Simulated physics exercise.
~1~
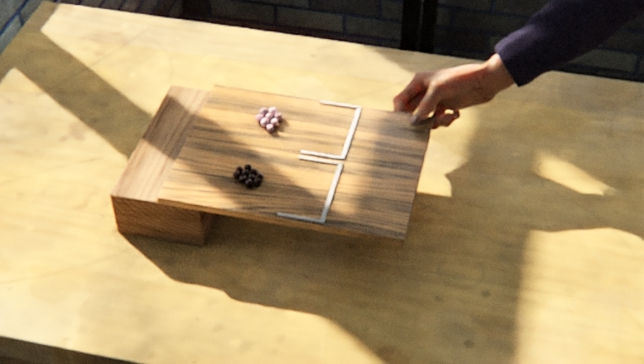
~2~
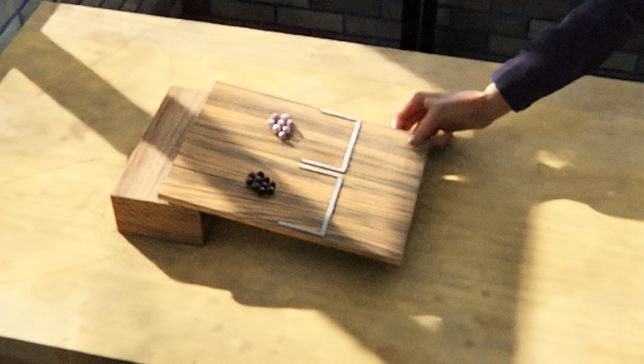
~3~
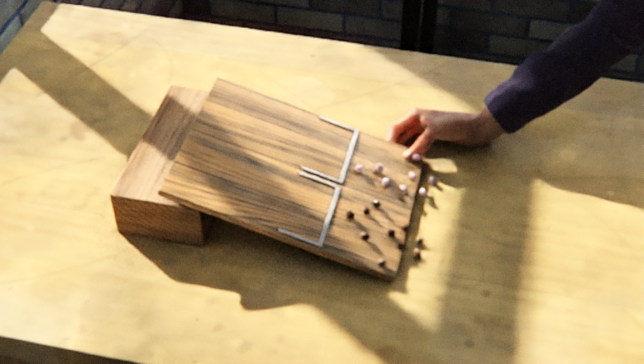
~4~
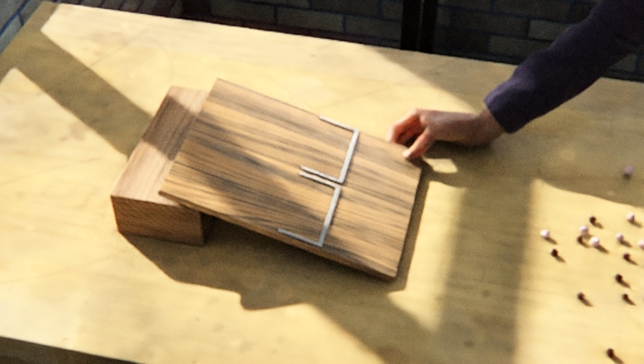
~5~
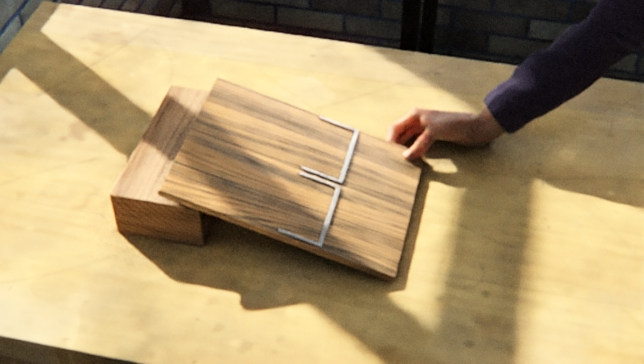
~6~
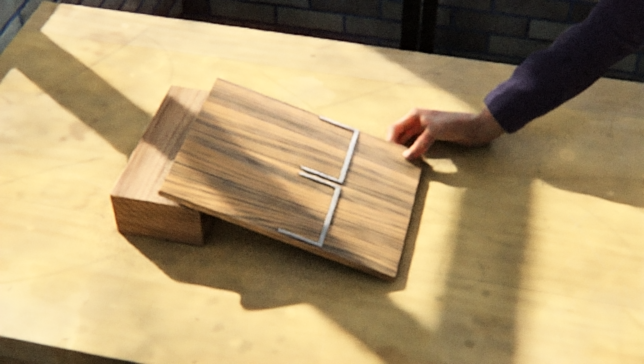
A hand lowers a wooden board, and two small heaps scatter past white strips and out of view.
